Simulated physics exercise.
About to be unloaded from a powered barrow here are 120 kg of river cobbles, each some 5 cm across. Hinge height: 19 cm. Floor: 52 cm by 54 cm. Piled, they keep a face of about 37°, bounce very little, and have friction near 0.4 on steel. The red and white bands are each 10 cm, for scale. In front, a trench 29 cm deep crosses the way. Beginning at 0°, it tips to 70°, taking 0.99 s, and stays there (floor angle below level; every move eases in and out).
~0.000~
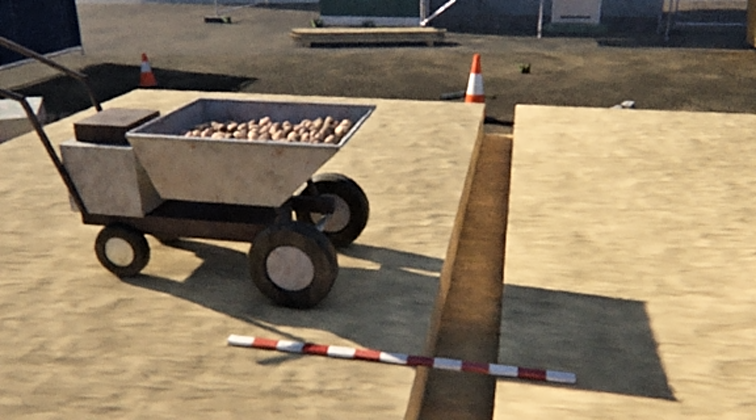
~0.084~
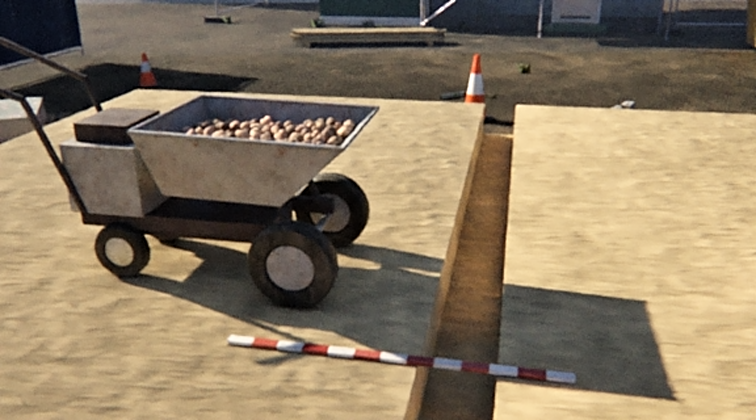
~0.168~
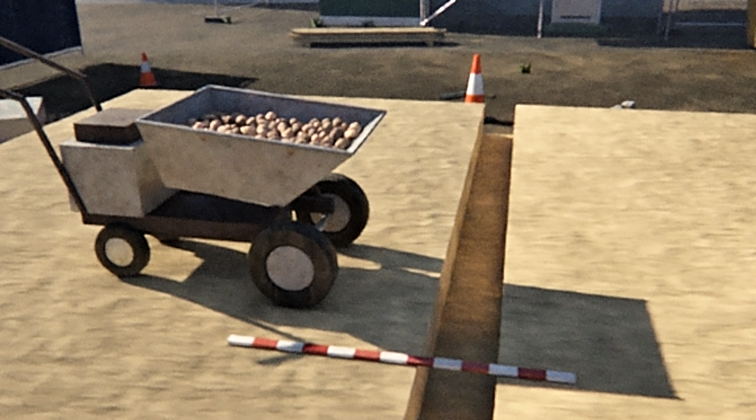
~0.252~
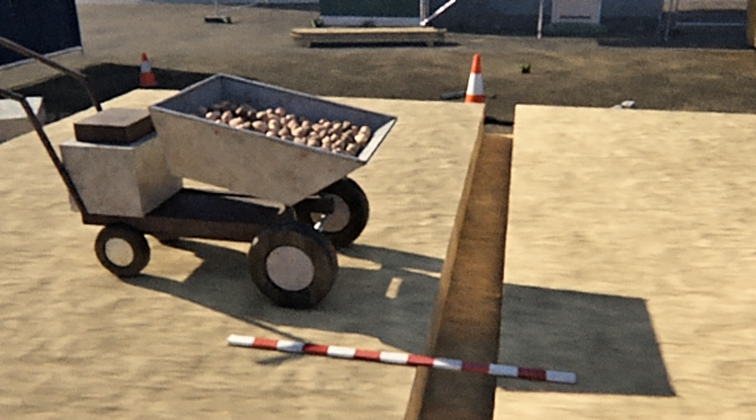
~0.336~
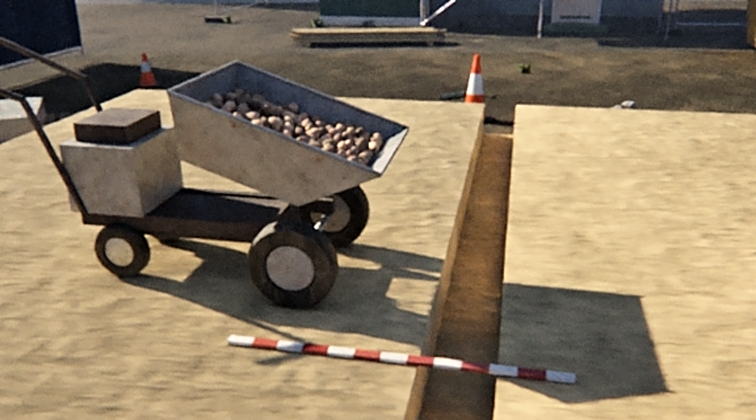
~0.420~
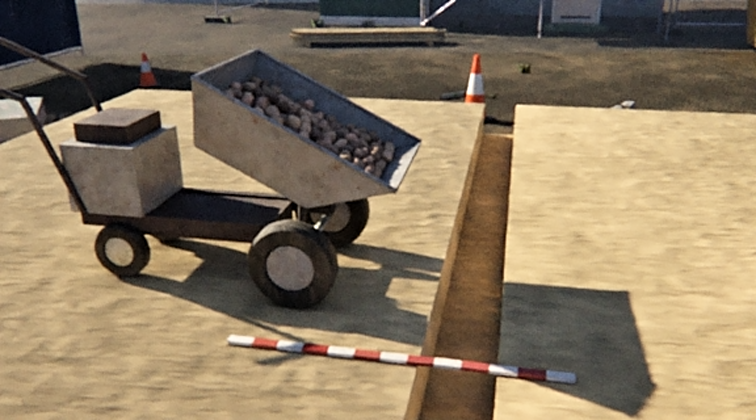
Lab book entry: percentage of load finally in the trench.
Approx. 80 percent.
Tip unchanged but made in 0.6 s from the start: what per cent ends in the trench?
Near 65 per cent.
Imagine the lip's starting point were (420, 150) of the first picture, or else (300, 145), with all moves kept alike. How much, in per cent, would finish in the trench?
Near 5 then near 90 percent.
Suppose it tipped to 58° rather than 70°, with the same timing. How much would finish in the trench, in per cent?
It comes out at about 85 percent.
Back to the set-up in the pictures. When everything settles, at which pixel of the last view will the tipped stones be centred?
At about pixel (479, 320) in the last view.
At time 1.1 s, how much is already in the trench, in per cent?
40 per cent or so by then.
After 0.7 s the floor is at 59°; 100 % in the tray; the foremost stones are at (430, 230).
After 1.1 s the floor is at 70°; 57 % in the tray, 40 % in the trench, 3 % past the trench; the foremost stones are at (514, 295).
After 1.4 s the floor is at 70°; 13 % in the tray, 68 % in the trench, 19 % past the trench; the foremost stones are at (647, 326).
After 3.4 s the floor is at 70°; 0 % in the tray, 80 % in the trench, 20 % past the trench; the foremost stones are past the picture's edge.
